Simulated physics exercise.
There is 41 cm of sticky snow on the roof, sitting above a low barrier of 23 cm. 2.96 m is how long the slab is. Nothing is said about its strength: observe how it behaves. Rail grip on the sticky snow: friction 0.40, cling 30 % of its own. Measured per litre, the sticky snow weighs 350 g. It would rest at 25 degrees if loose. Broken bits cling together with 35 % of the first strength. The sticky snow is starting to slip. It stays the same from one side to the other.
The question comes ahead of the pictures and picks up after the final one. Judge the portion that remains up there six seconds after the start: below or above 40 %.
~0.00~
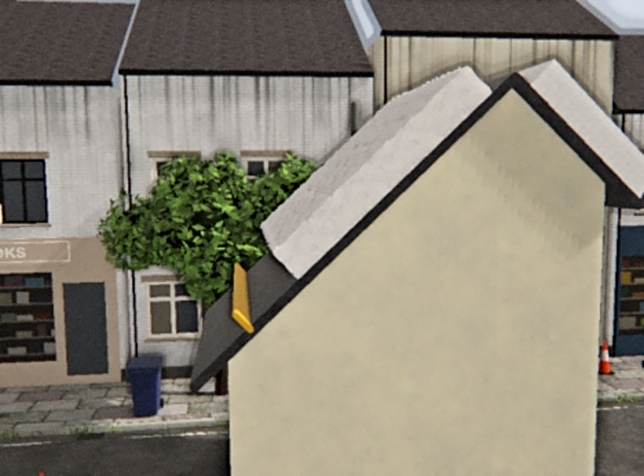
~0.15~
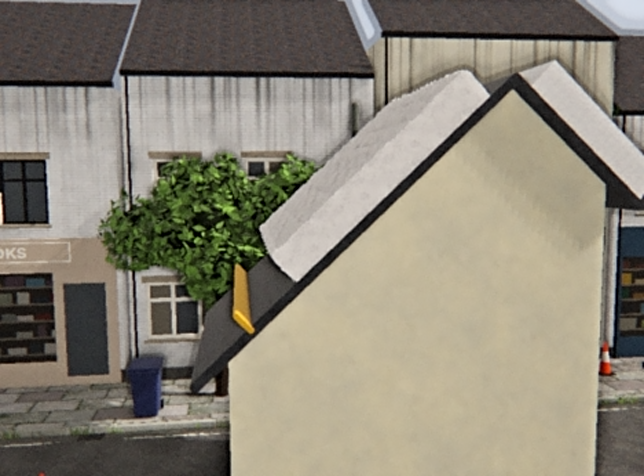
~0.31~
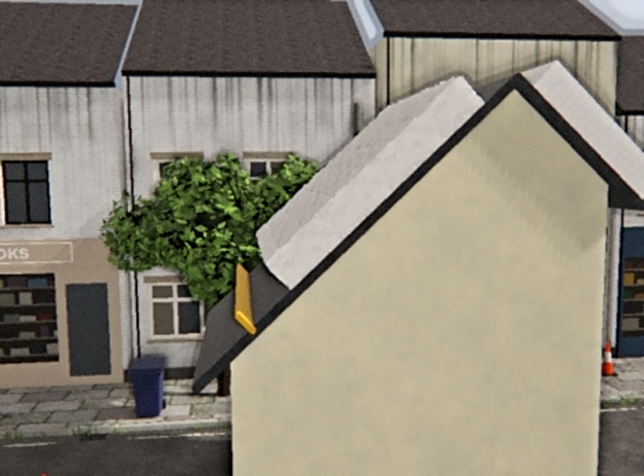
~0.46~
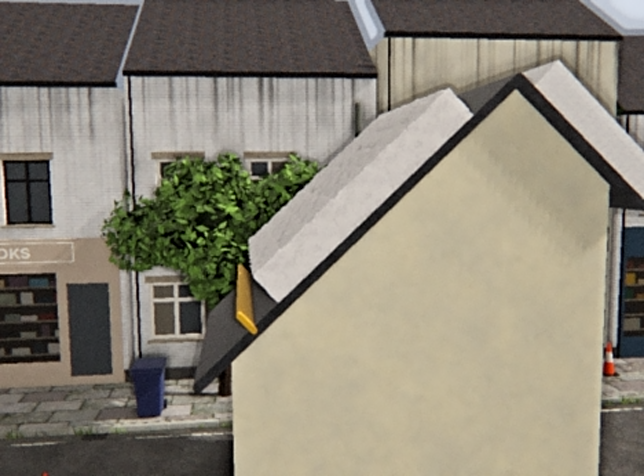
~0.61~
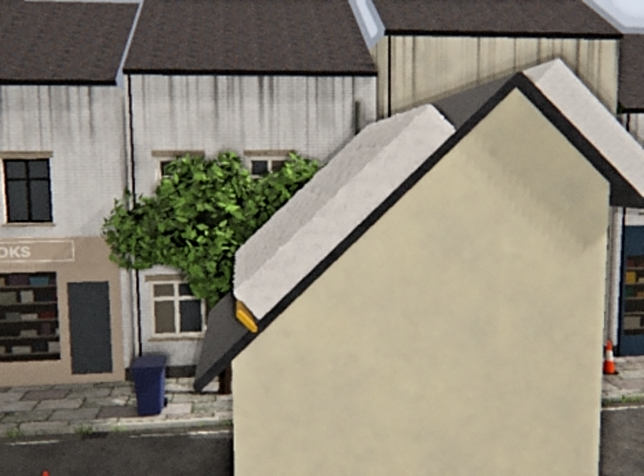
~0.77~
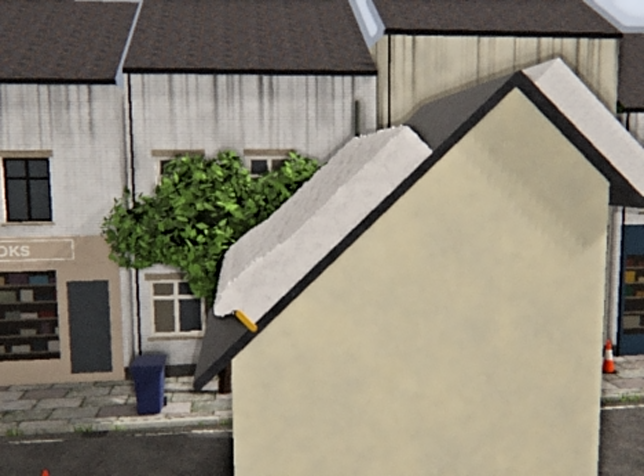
My answer: The share is in excess of 40 %.
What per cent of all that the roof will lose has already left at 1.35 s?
About 40 out of 100.
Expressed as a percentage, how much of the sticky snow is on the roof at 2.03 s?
Reading: Around 60 %.
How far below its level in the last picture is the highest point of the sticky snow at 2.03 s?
By my estimate, near 1.0 m.
After 1.35 s, 78 % of the snow is on the roof.
After 2.03 s, 58 % of the snow is on the roof.
After 2.72 s, 51 % of the snow is on the roof.
After 3.40 s, 51 % of the snow is on the roof.
After 6.00 s, 50 % of the snow is on the roof.
